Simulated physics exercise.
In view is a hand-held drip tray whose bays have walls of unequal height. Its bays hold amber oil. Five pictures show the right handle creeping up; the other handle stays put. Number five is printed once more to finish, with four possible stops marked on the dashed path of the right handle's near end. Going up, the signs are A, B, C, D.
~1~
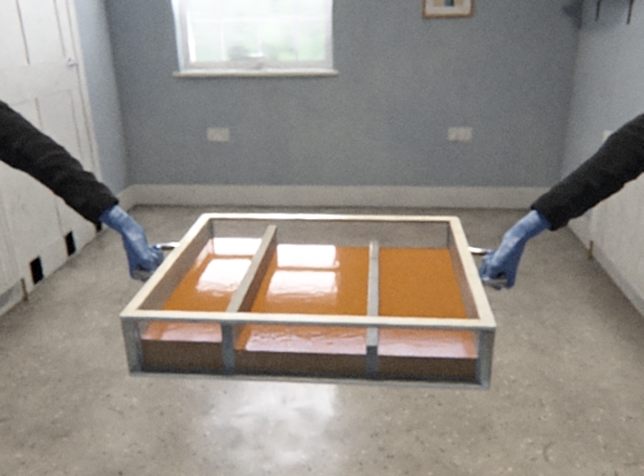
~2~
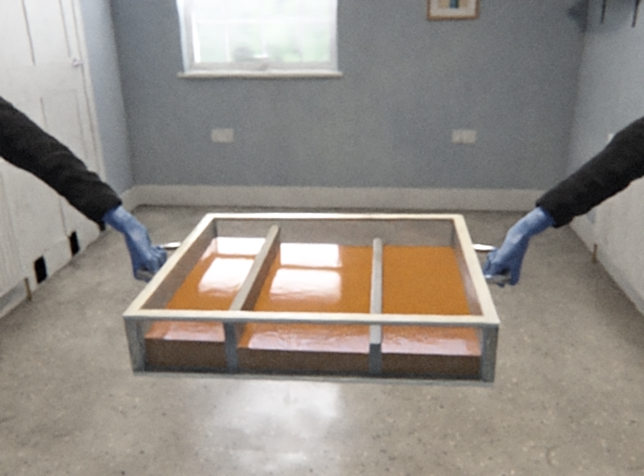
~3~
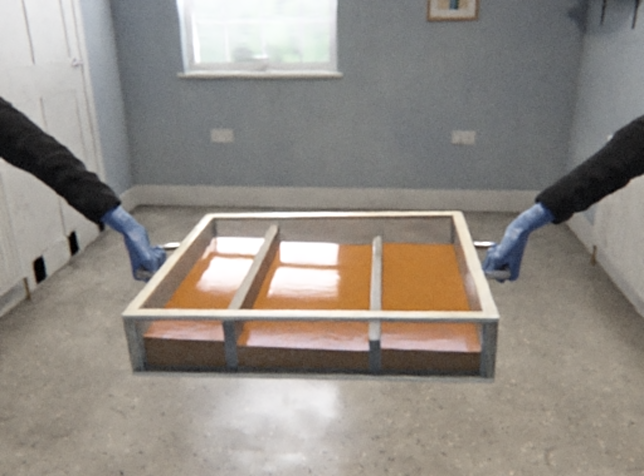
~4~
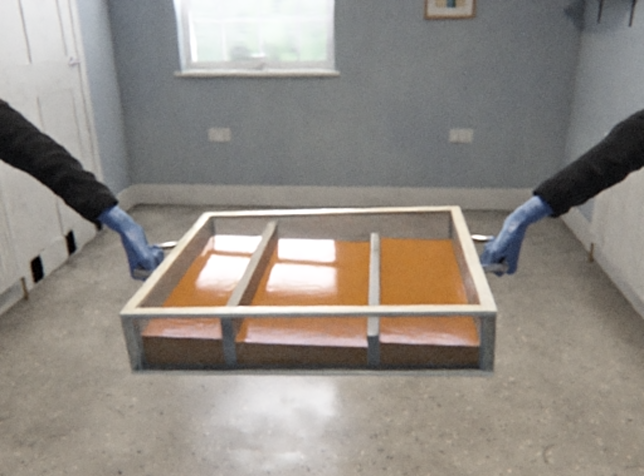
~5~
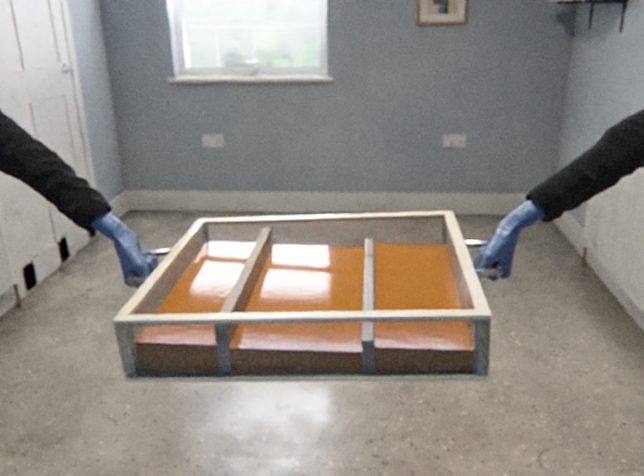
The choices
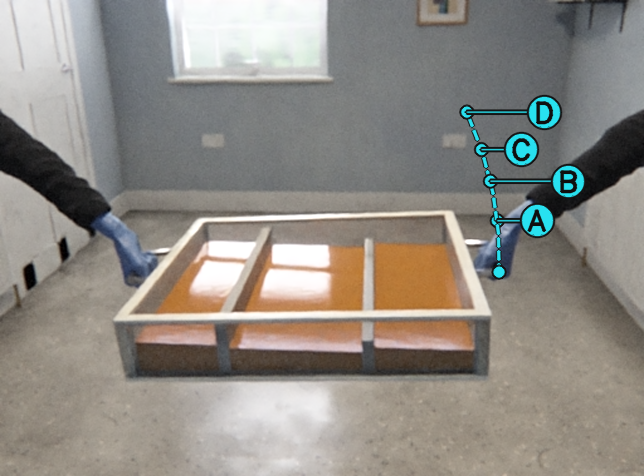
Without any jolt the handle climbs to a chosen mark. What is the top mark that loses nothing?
Use mark C.
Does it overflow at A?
No, not at all.
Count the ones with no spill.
Three.
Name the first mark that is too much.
Mark D.
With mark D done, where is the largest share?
The left bay.
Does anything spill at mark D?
Yes.
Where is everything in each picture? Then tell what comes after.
The tray is level; deepest in the left bay, at (218, 281), shallowest in the right; right handle at (497, 267).
Tipped about 1° down to the left; no wall is crossed; right handle at (501, 264).
Tipped about 2° down to the left; no wall is crossed; right handle at (500, 260).
Tipped about 3° down to the left; no wall is crossed; right handle at (498, 253).
Tipped about 3° down to the left; deepest in the left bay, at (213, 284), shallowest in the right; right handle at (492, 258).
On the marked copy, A at (497, 220); B at (490, 181); C at (481, 149); D at (466, 112).
With A, nothing spills; the middle bay holds the most.
With B, nothing spills; the middle bay holds the most.
With C, nothing spills; the middle bay holds the most.
With D, about 7 % goes over the rim.
